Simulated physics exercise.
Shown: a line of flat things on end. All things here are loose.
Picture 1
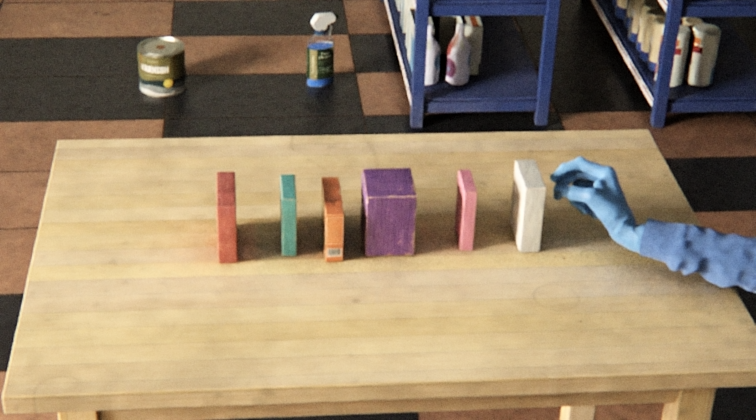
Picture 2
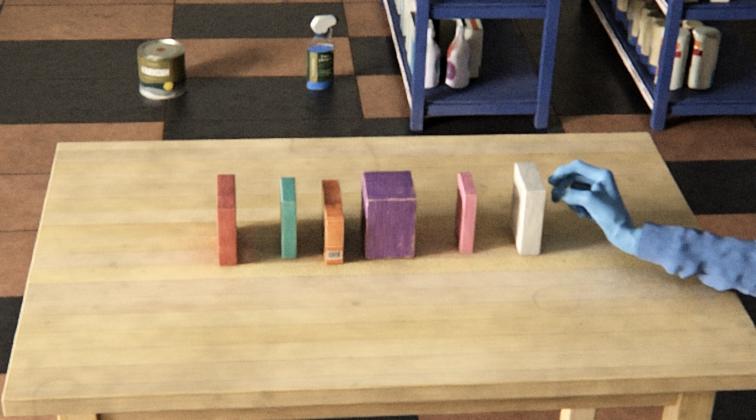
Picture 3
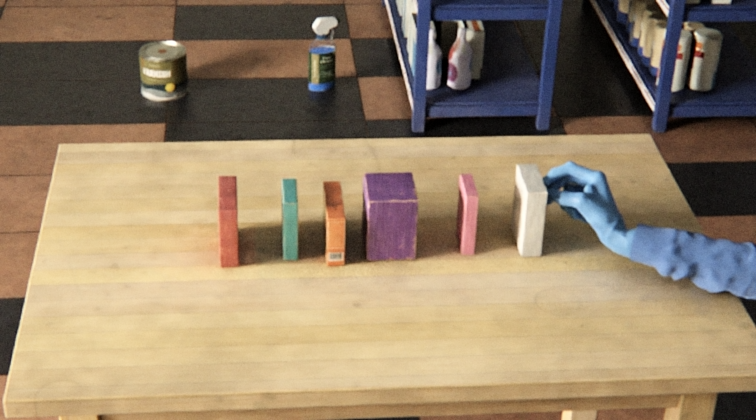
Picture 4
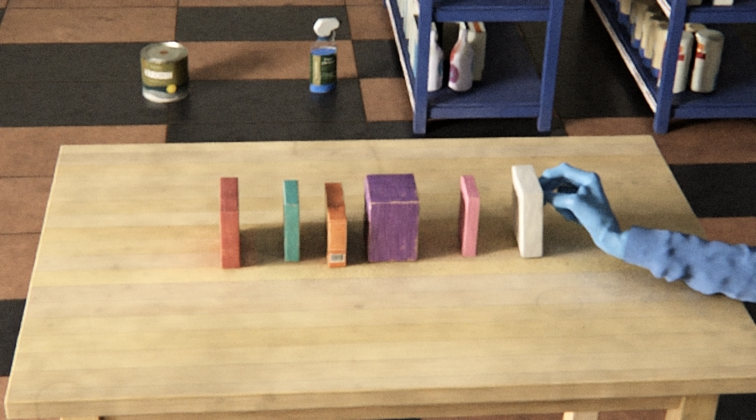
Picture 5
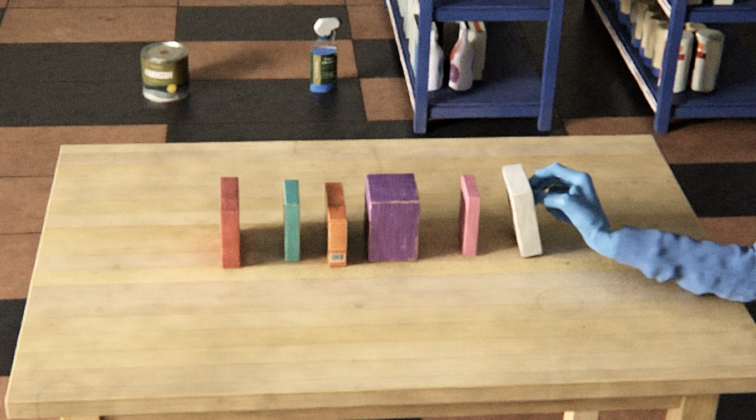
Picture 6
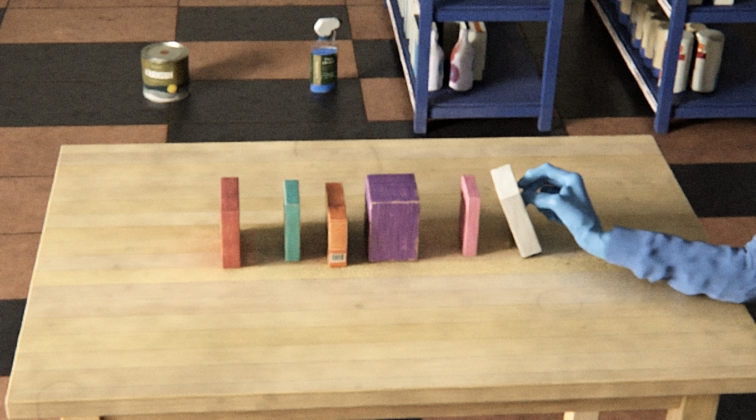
A white block at the right end of a row of upright blocks on a wooden table tilted left toward the pink one as a blue-gloved hand pushed it, while the others stayed standing.
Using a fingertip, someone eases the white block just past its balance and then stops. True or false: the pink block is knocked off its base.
True.
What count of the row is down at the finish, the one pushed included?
That makes 2 altogether.
Then, 0.20 s after the last picture, white block 65° over; pink block tipped 39° from how it was near (447, 219).
Then, 0.90 s after the last picture, white block 78° over; pink block on its side near (432, 240); purple block slid a little.
At rest, tipped over on the table, pink block; the other 3 in place. Seen from the same camera at the end, pink block near (432, 240).
